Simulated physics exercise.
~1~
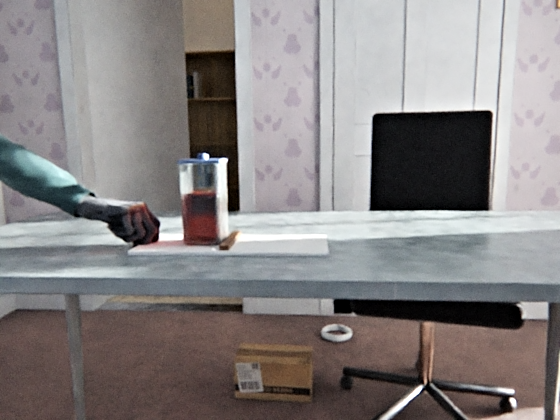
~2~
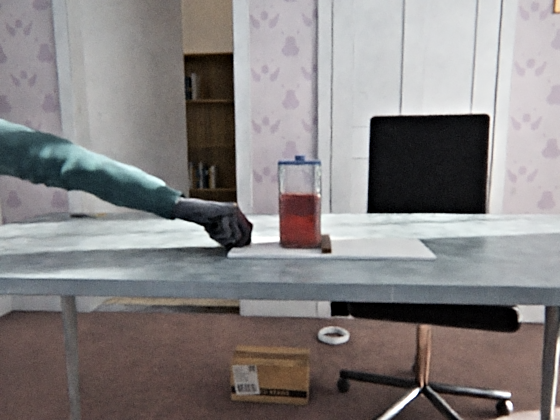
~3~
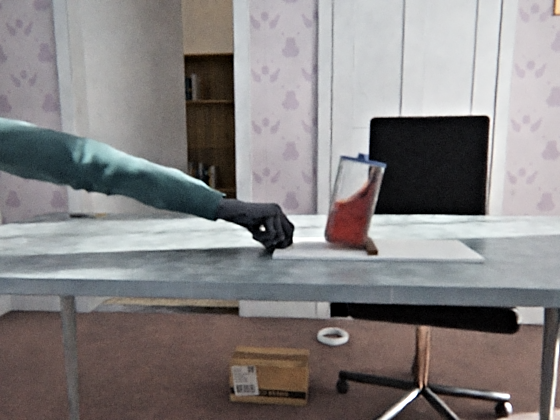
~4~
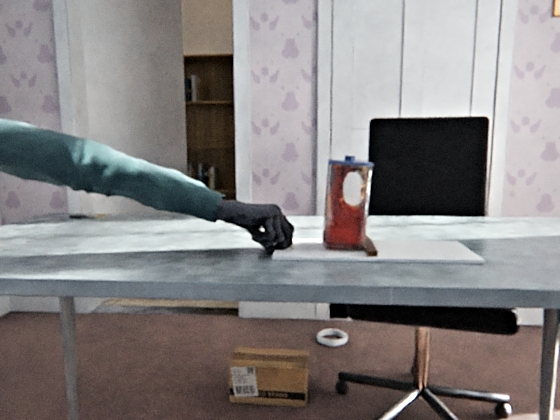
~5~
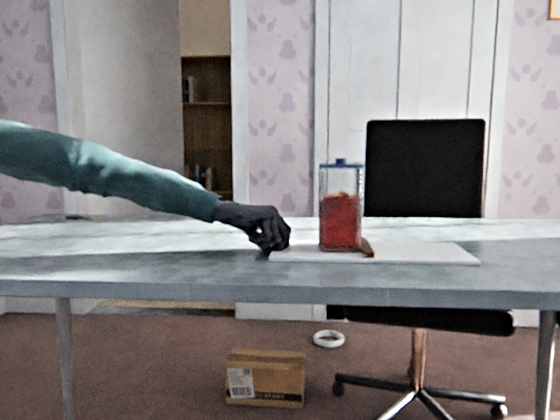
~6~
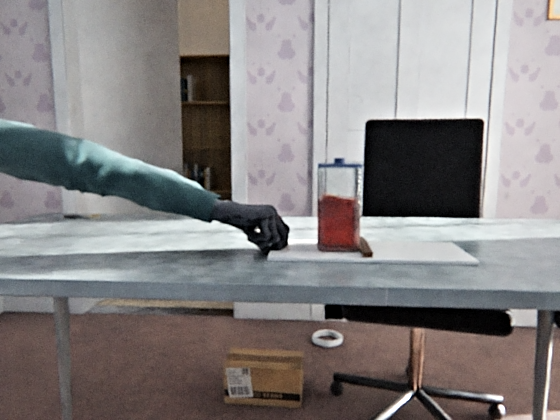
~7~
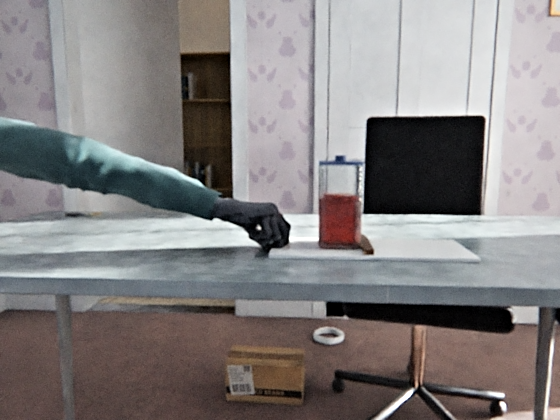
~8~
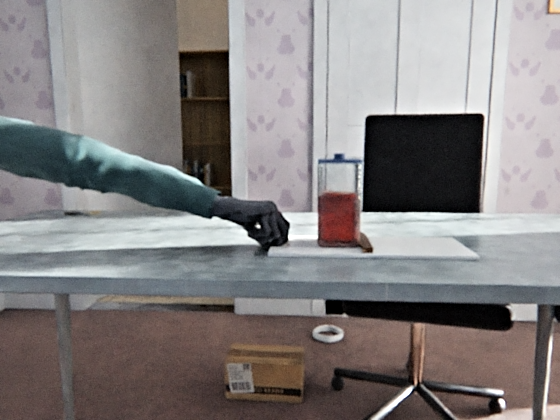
On an office desk, a gloved hand slides a board right and stops, the capped container of red liquid tipping, then settling upright.
